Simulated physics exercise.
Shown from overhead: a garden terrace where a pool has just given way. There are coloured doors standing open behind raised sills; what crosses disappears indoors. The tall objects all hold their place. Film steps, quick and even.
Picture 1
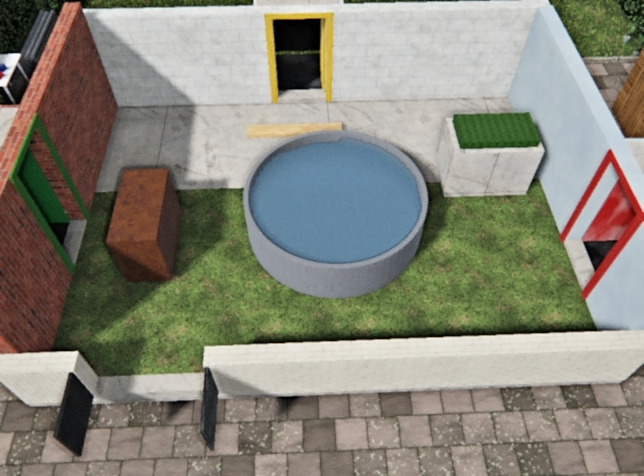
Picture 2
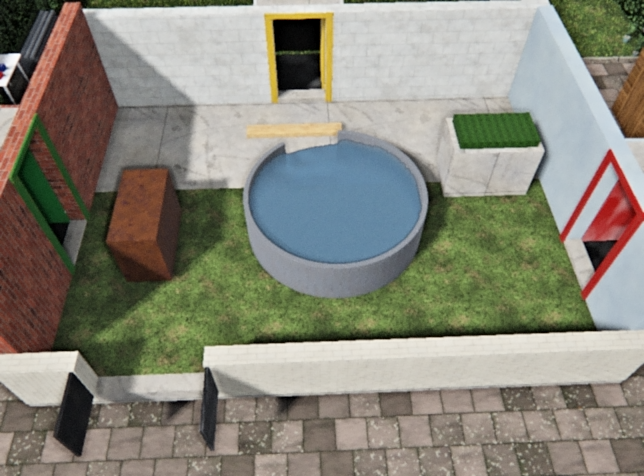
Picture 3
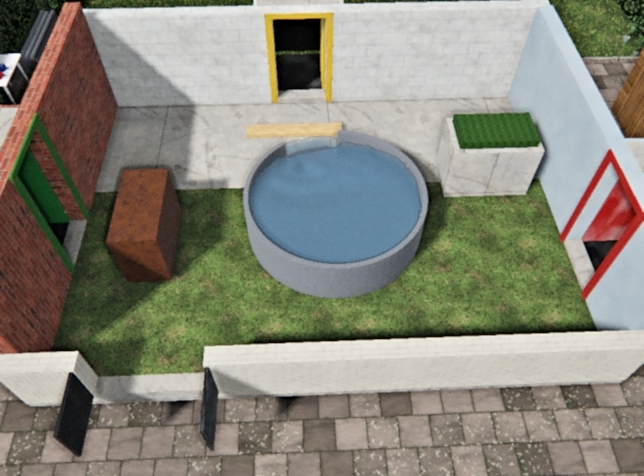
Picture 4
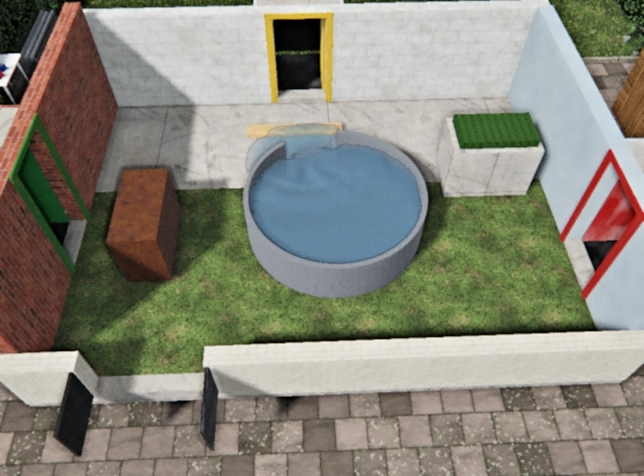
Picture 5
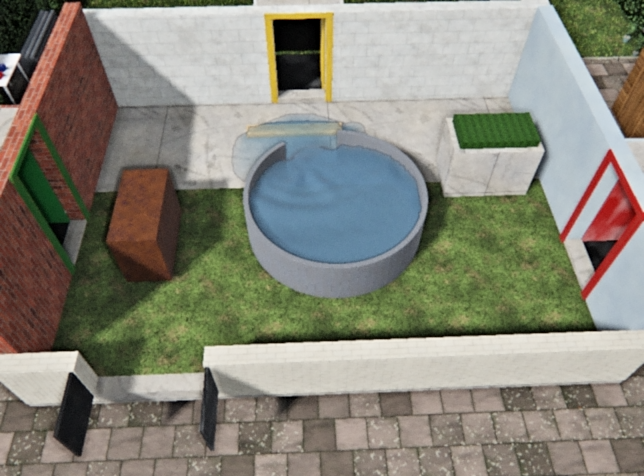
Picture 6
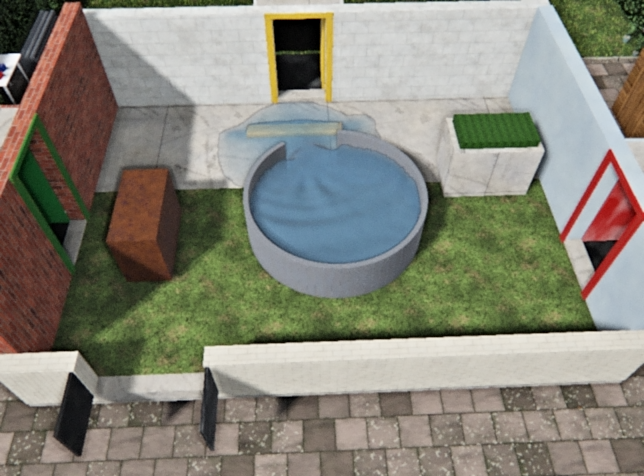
A walled garden terrace of grass and pale paving is seen from high overhead by a still camera. A round grey pool of blue water sits at the centre, a rust-brown block to its left, a white block with a green top to its right, and open green, yellow and red doorways around. The water lies still, then pours through a gap at the pool's far side and spreads in a thin sheet over the paving, while ripples cross the pool.
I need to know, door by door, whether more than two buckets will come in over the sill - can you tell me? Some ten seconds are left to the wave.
The red door will keep to two buckets, the yellow door will go over two buckets, the green door will go over two buckets.
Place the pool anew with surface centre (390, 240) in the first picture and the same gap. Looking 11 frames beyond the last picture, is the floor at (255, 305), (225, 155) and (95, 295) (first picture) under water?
I'd say still dry for the first, swamped for the second and still dry for the third.
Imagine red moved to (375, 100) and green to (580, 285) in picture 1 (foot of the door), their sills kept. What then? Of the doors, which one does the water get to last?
Answer: The green-painted one.
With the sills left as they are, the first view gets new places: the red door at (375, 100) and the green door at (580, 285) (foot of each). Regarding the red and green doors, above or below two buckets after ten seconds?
In short: Red door exceeds the limit; green door stays within it.
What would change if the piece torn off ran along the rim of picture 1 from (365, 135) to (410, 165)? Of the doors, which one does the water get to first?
It's the yellow-painted one.
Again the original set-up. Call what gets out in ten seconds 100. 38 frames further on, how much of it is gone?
My reading is about 70 per cent.
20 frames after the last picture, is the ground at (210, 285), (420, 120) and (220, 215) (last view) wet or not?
Taking them as listed, they are spared, waterlogged and spared.
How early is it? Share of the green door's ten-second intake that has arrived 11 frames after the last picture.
Some 0 per cent.
A moment on, water covers 20 % of the floor; the red door not reached, the yellow door over two buckets in, the green door not reached.
Next, water covers 30 % of the floor; the red door not reached, the yellow door far over two buckets in, the green door not reached.
Then, water covers 40 % of the floor; the red door not reached, the yellow door far over two buckets in, the green door wet at the sill, nothing in.
Later, water covers 65 % of the floor; the red door wet at the sill, nothing in, the yellow door far over two buckets in, the green door under two buckets in.
In the end, water covers 90 % of the floor; the red door wet at the sill, nothing in, the yellow door far over two buckets in, the green door over two buckets in.
